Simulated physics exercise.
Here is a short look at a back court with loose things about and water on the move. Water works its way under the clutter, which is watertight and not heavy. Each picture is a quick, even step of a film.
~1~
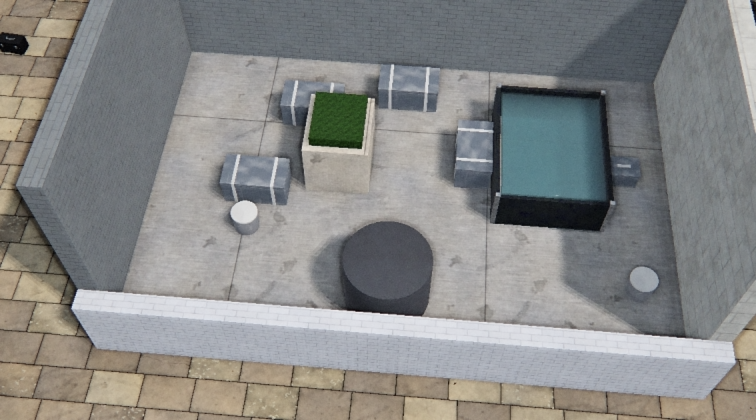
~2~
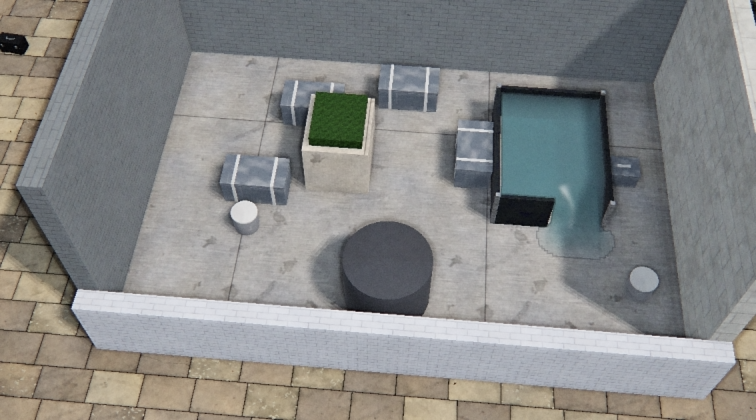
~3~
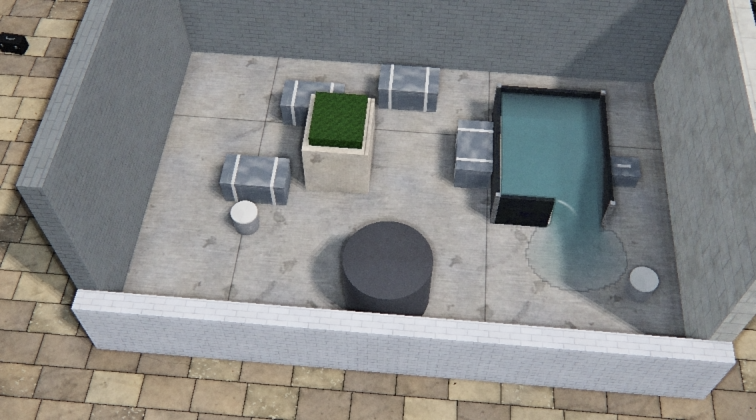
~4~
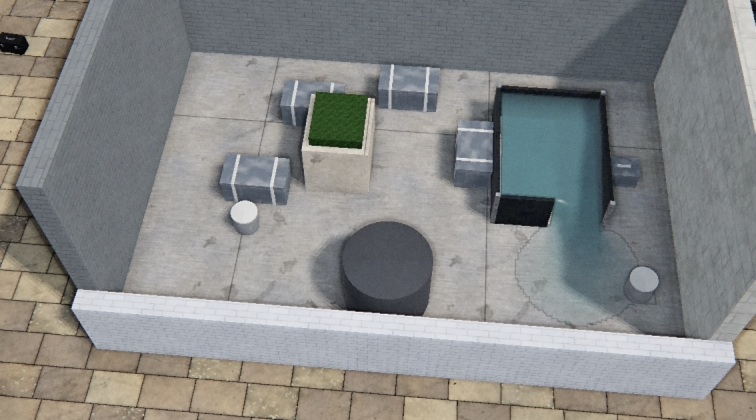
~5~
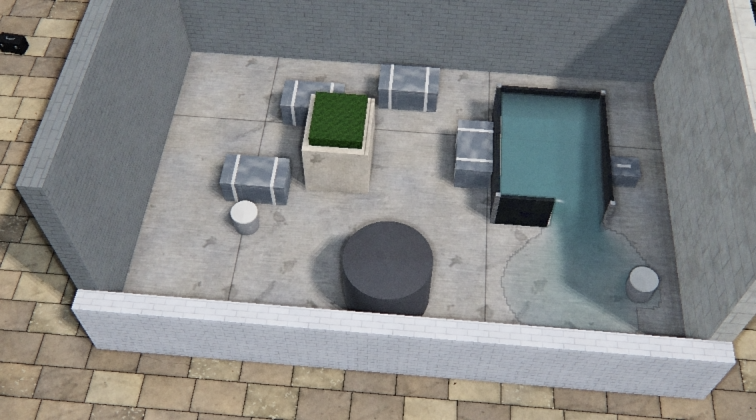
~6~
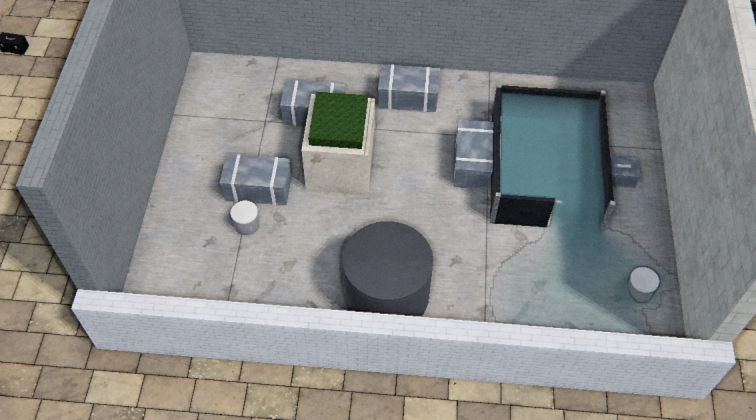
At the start, a dark-walled tank of water stands closed at the right of a walled court, among strapped trunks, pails and a round dark block. Its front then opens on the right, and water pours out and spreads across the floor around the nearby pail, while the loose things stay still.
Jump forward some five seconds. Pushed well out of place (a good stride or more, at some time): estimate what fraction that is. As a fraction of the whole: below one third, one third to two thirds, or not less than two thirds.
That share does not reach a third.
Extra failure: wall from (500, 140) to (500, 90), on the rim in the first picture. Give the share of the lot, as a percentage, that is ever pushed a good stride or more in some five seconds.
Around 40 in a hundred.
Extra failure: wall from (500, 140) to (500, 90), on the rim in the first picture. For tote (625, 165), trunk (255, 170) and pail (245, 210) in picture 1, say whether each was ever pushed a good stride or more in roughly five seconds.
Taking them in order, less than that, less than that, less than that.
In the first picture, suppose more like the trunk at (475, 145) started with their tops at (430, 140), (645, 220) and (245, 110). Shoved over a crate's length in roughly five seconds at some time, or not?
Results - 1: Doesn't go far; 2: Ends up far away; 3: Doesn't go far.
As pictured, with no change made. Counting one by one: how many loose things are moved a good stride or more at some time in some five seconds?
Number: 2.
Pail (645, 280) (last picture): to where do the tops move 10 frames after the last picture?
Near (651, 314).
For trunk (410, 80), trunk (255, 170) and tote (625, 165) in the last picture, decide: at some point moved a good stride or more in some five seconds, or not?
Taking them as listed, the first remained nearby, the next remained nearby, and the last cleared the mark.
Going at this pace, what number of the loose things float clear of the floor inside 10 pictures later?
Exactly 1.
A moment on, 0 of 7 are well off their spots; 0 afloat.
Next, 1 of 7 are well off their spots; 1 afloat.
Later, 1 of 7 are well off their spots; 1 afloat.
In the end, 2 of 7 are well off their spots, and 2 have been at some point; 1 afloat.
